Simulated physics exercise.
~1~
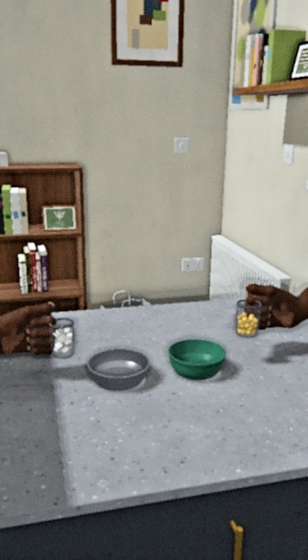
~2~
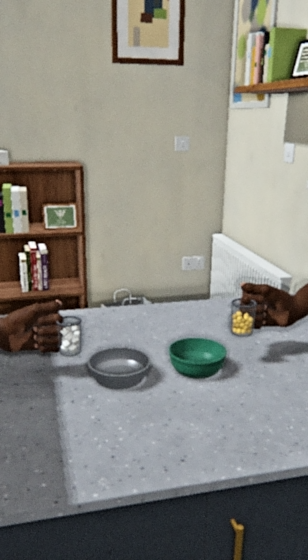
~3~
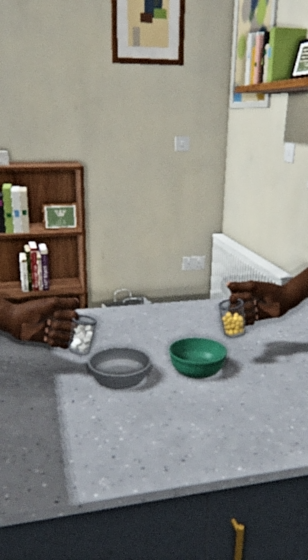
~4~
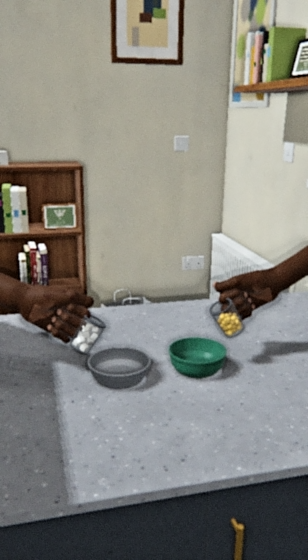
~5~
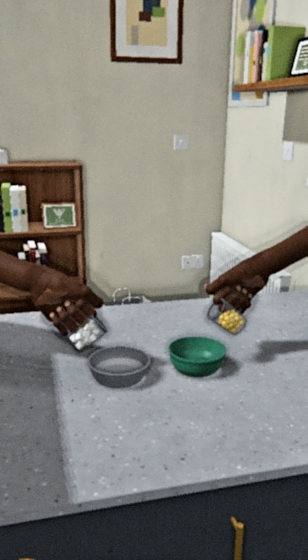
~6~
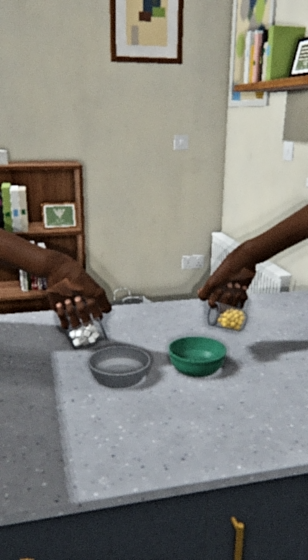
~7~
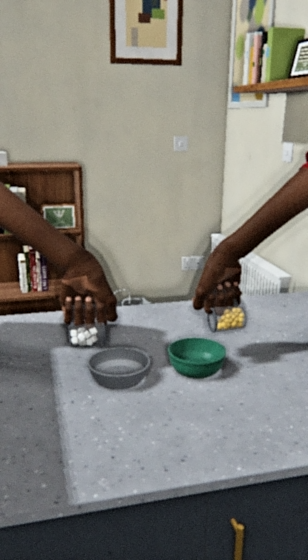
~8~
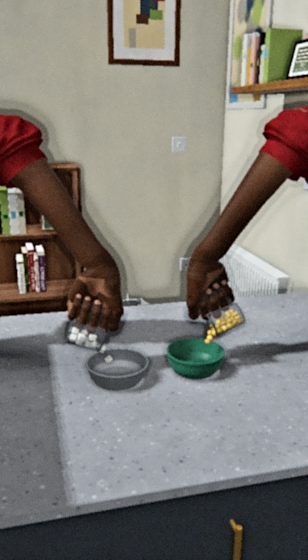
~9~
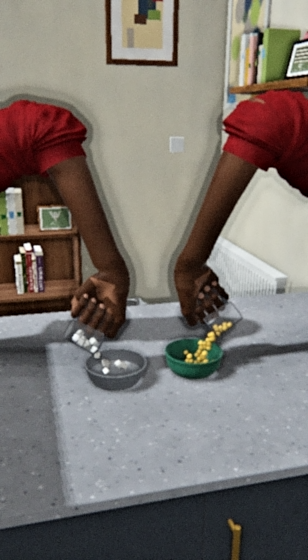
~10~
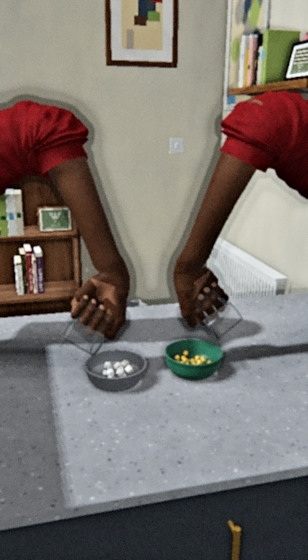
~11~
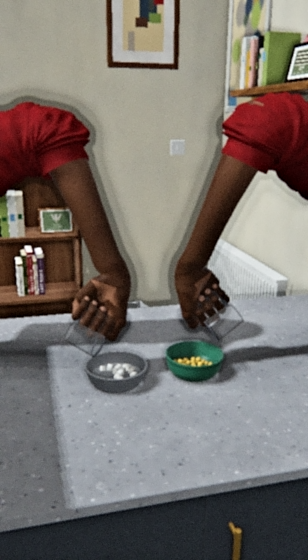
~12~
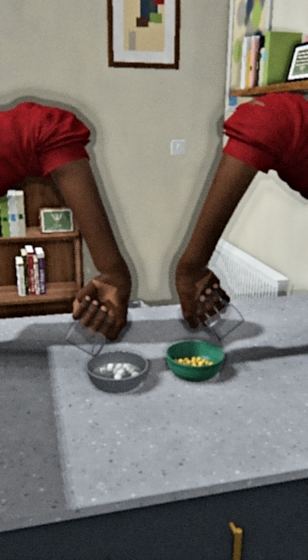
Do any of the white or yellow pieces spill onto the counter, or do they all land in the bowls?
They all land in the bowls, with the white pieces in the gray one and the yellow pieces in the green one.
Two hands tip cups of white and yellow pieces into a gray and green bowl.
